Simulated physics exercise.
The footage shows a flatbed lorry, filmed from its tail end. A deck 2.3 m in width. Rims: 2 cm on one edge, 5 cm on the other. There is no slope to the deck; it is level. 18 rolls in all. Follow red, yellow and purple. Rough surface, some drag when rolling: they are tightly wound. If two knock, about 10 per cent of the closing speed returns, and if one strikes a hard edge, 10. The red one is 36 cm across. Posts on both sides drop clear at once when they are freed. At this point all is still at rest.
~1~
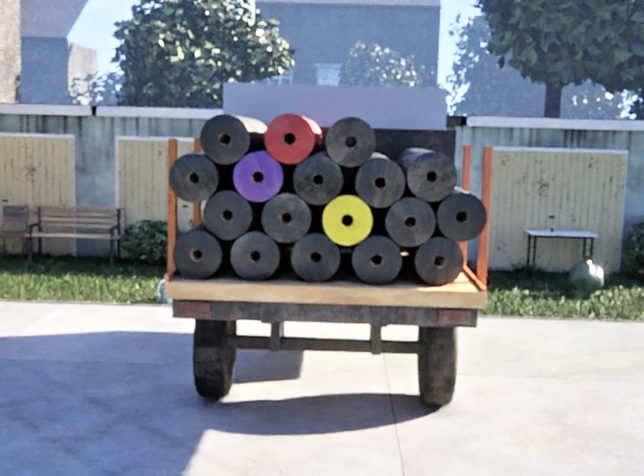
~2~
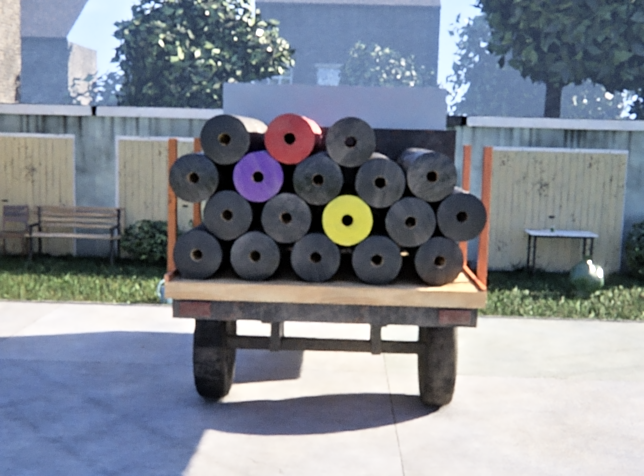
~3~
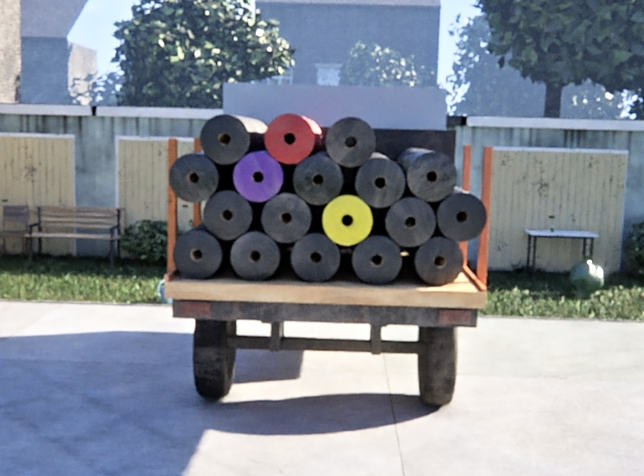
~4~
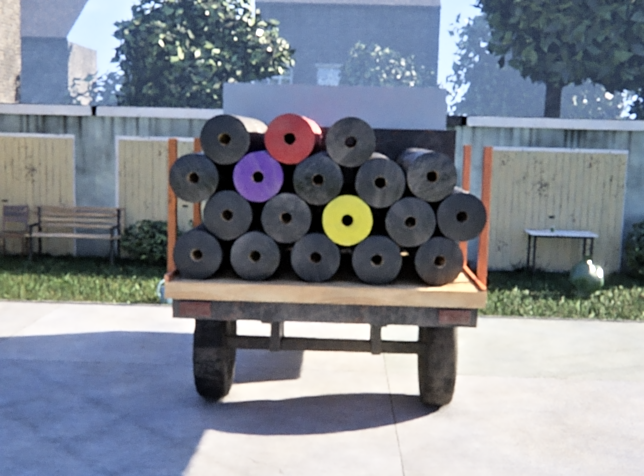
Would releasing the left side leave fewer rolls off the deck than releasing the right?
Yes.
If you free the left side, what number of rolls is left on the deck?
16 of them.
With the left side gone, after 0.9 s, red is up on others, 85 cm from the left edge; yellow is up on others, 100 cm from the right edge; purple is up on others, 60 cm from the left edge; 2 gone from the deck.
With the left side gone, finally, red is up on others, 85 cm from the left edge; yellow is up on others, 100 cm from the right edge; purple is up on others, 60 cm from the left edge; 2 gone from the deck.
With the right side gone, after 2.2 s, red is up on others, 90 cm from the left edge; yellow is up on others, 100 cm from the right edge; purple is up on others, 65 cm from the left edge; 3 gone from the deck.
With the right side gone, finally, red is up on others, 90 cm from the right edge; yellow is on the deck, 35 cm from the right edge; purple is up on others, 75 cm from the left edge; 7 gone from the deck.
